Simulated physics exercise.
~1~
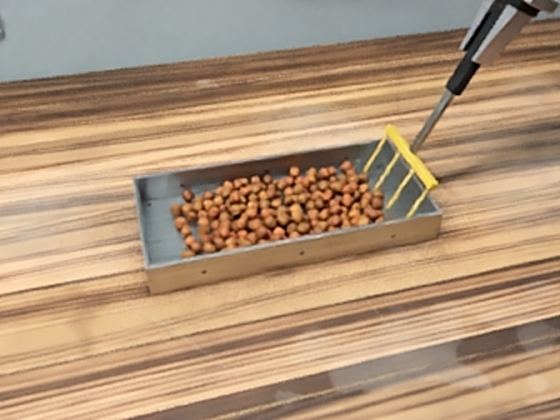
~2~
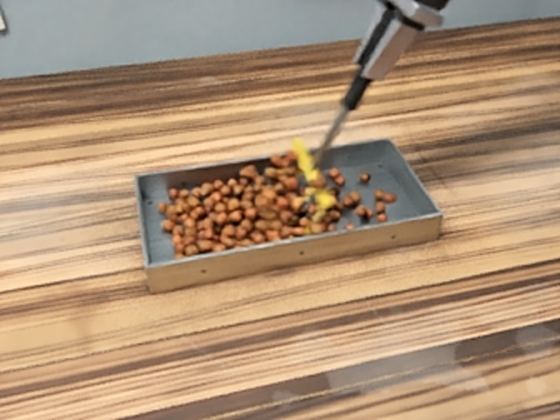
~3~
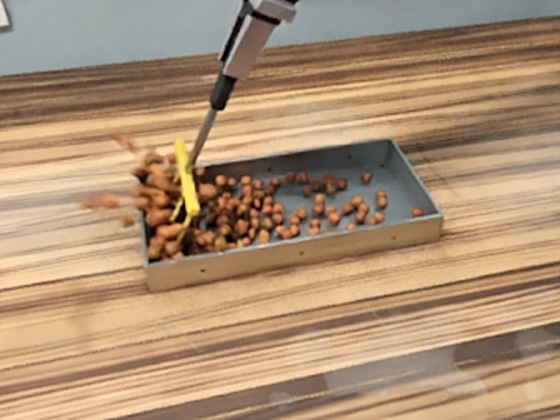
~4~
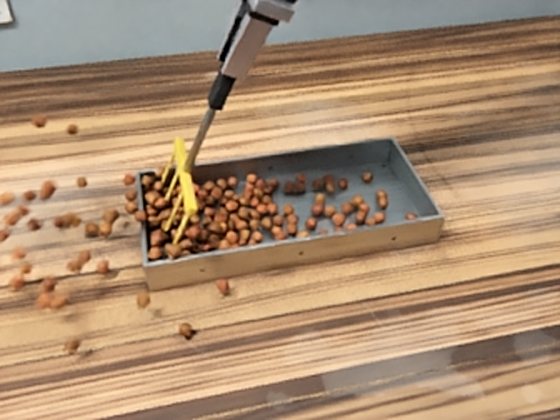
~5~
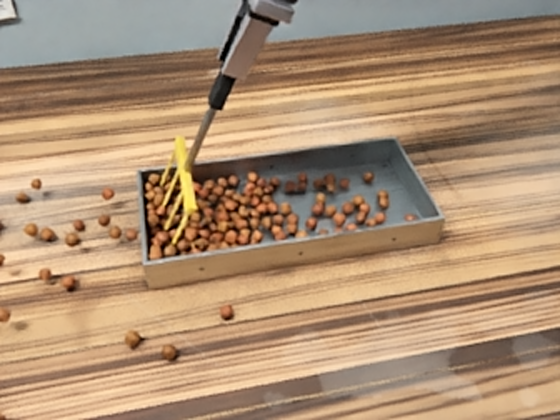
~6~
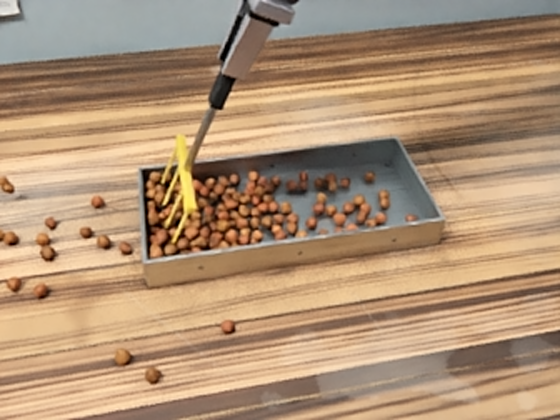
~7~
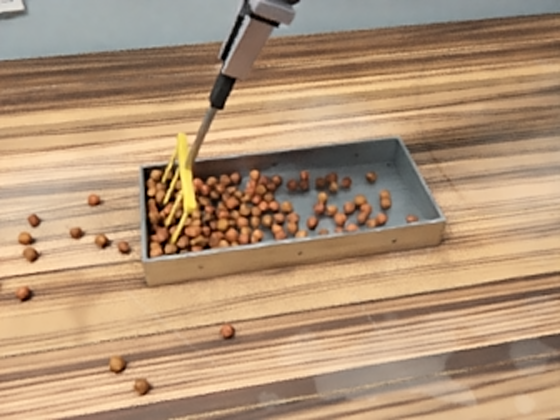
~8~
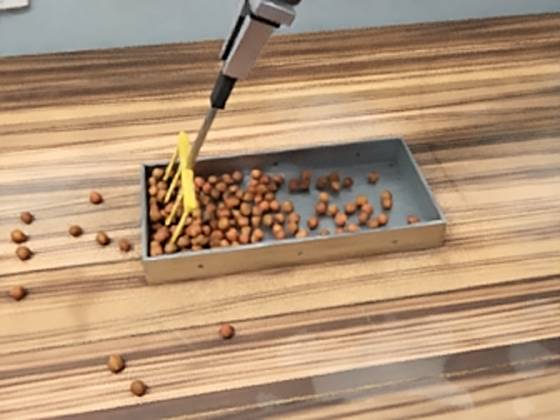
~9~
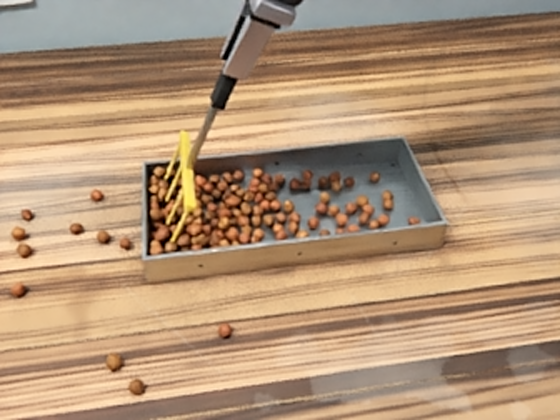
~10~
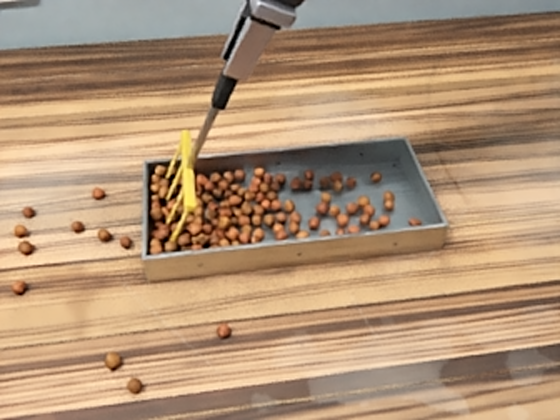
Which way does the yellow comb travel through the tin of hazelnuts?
The comb moves to the left, from the right end of the tin to the left end, where it stays.
